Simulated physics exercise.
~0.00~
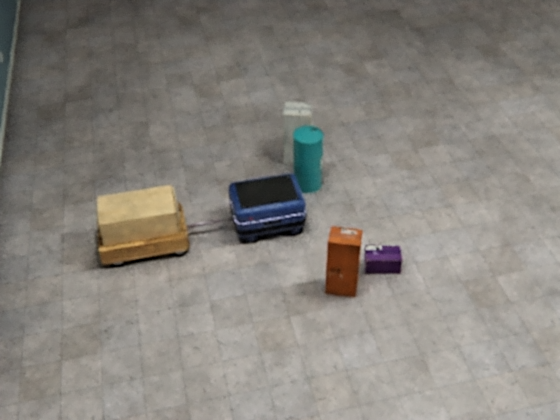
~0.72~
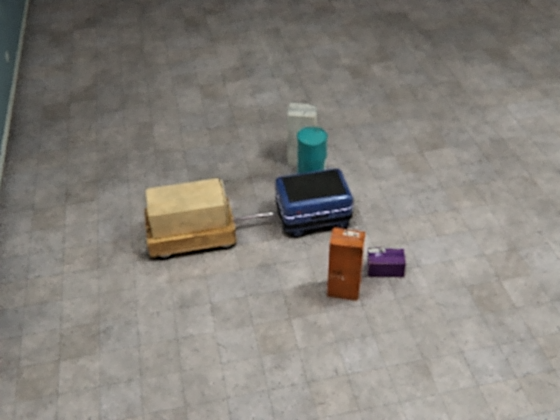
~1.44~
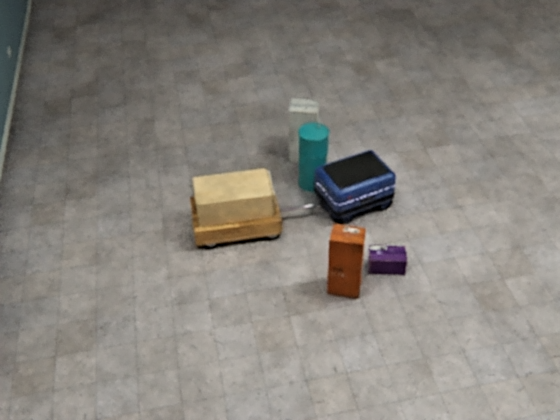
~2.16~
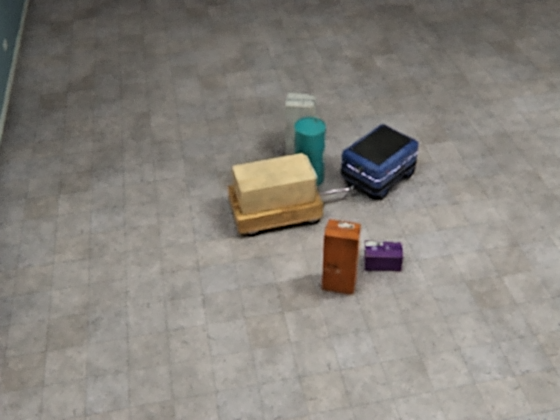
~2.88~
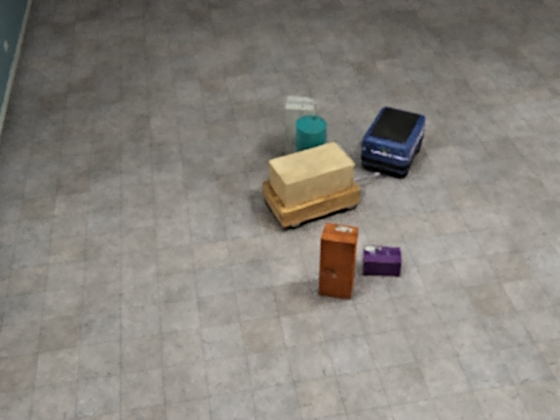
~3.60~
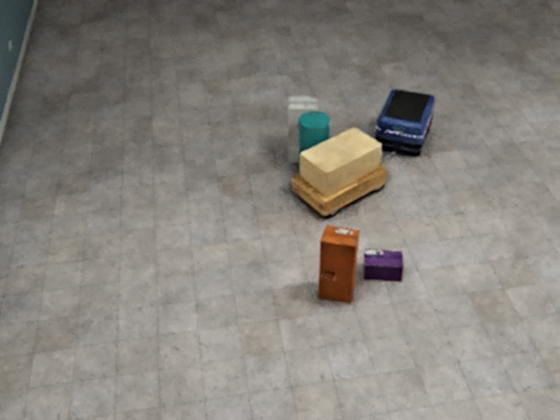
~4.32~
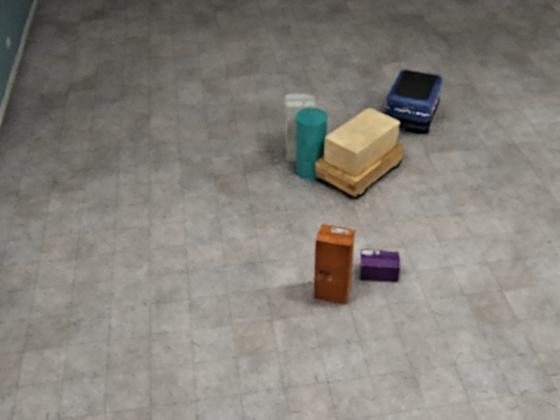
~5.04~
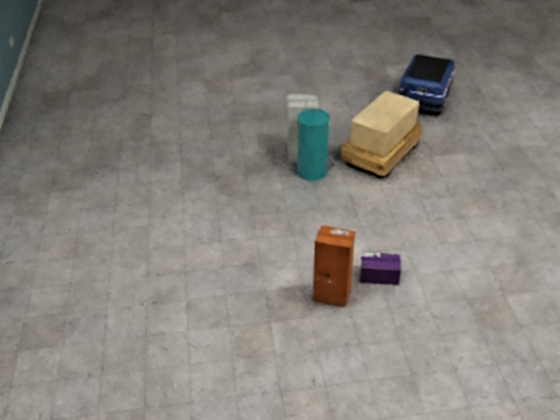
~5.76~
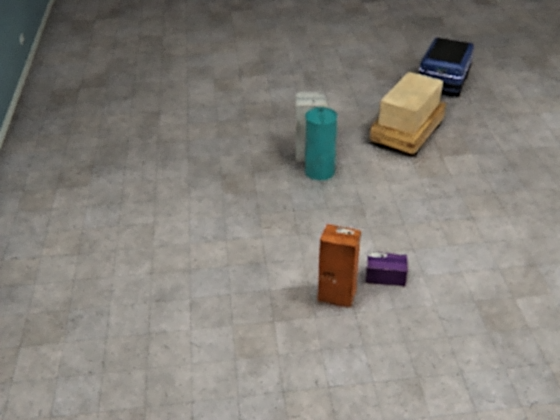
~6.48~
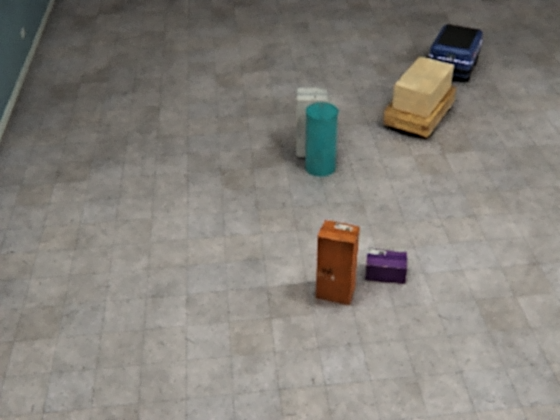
On a grey tiled floor, a small blue tug pulls a cart with a tan load rightward, curving up between a turquoise drum and orange and purple boxes, and heads toward the upper right, leaving the drum upright beside a white box.
